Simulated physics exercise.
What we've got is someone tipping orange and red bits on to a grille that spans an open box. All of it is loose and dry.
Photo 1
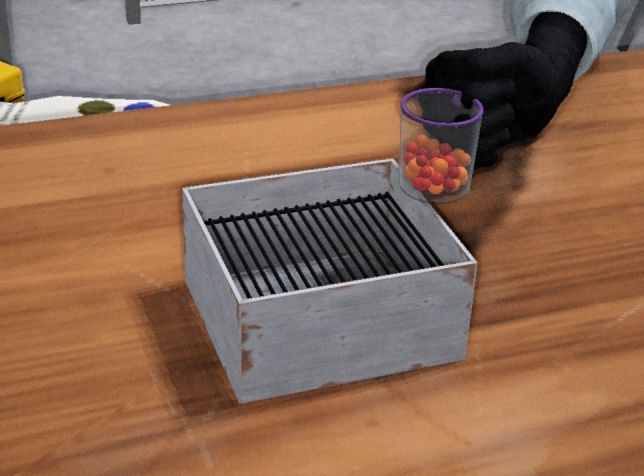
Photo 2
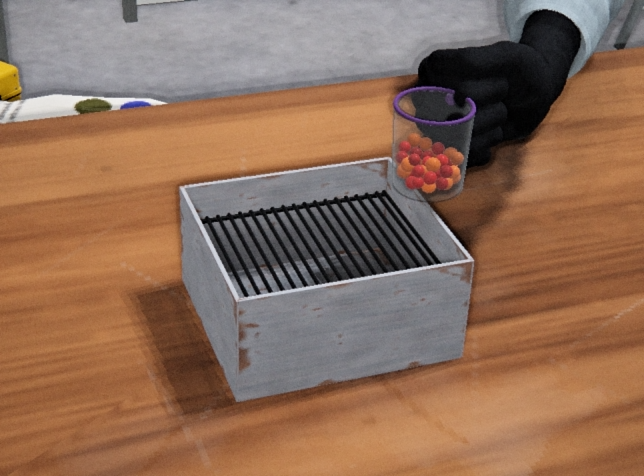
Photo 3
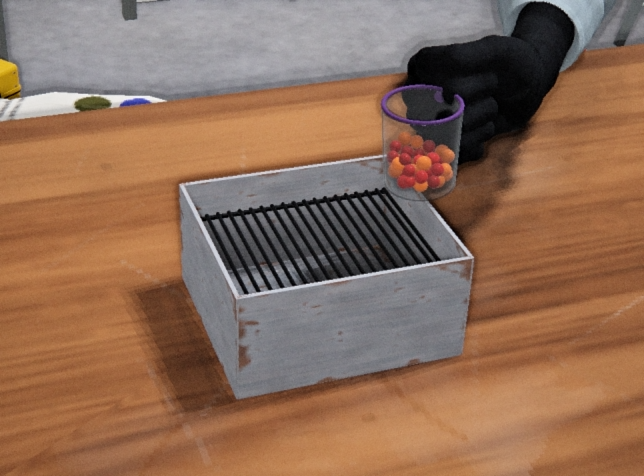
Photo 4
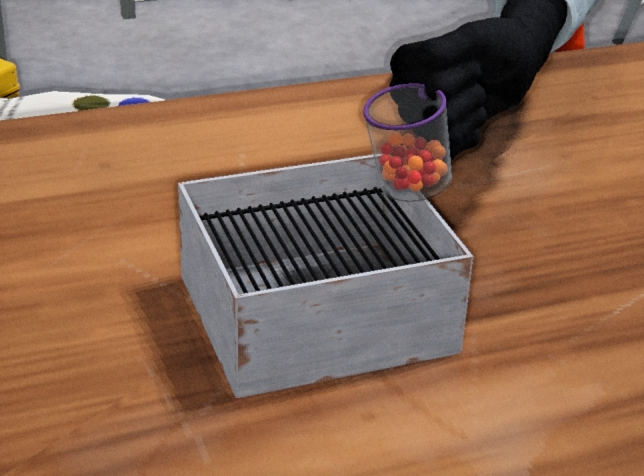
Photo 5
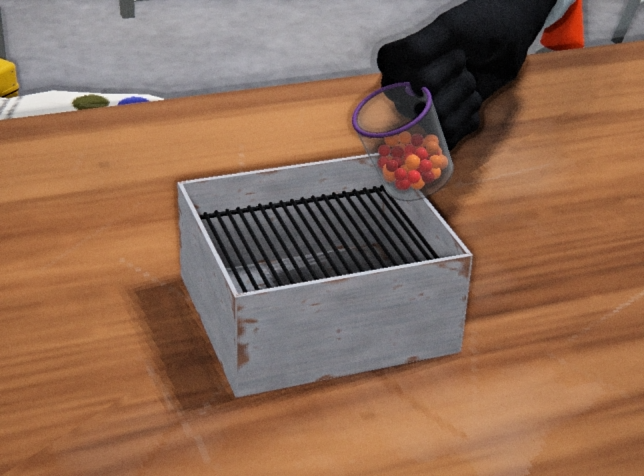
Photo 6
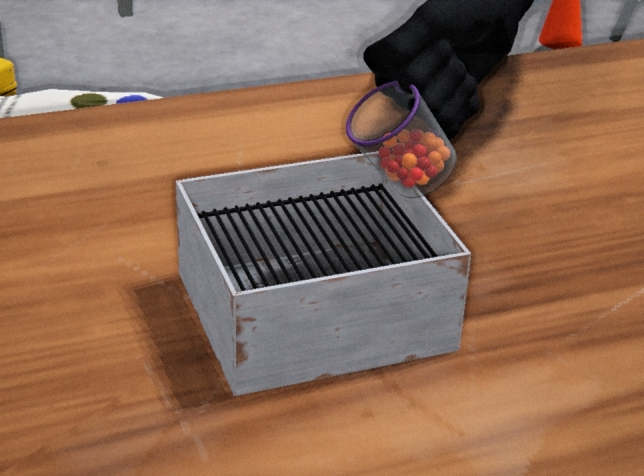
On a wooden table, a black-gloved hand moved a clear, purple-rimmed cup of orange and red pieces left beside an open grey box with a black rack, then tilted it leftward.
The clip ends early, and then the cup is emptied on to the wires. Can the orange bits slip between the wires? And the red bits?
For orange: Retained above. Red: Retained above.
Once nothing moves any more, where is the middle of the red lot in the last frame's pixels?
Near (329, 244).
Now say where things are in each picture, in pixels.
The first picture shows cup at (438, 147), upright; rack at (236, 272), 20 wires across; orange wooden balls at (428, 168), wider than the gaps; red sweets at (436, 164), wider than the gaps.
The second picture shows cup at (431, 146), upright; red ones at (428, 162).
The third picture shows cup at (421, 144), tipped 3°; orange ones at (412, 166).
The fourth picture shows cup at (410, 144), tipped 13°; red ones at (412, 160).
The fifth picture shows cup at (405, 144), tipped 24°; orange ones at (407, 163).
The sixth picture shows cup at (404, 142), tipped 35°; rack at (230, 264); orange ones at (410, 160); red ones at (410, 155).
Then, 0.27 s after the last picture, orange ones, all in the cup; red ones, all in the cup.
Then, 0.62 s after the last picture, orange ones, all in the cup; red ones, all in the cup.
Then, 0.99 s after the last picture, orange ones, about a third in the cup, about two thirds on or over the wires; red ones, about half in the cup, about half on or over the wires.
At rest, orange ones, all on the wires, none under the rack; red ones, all on the wires, none under the rack.
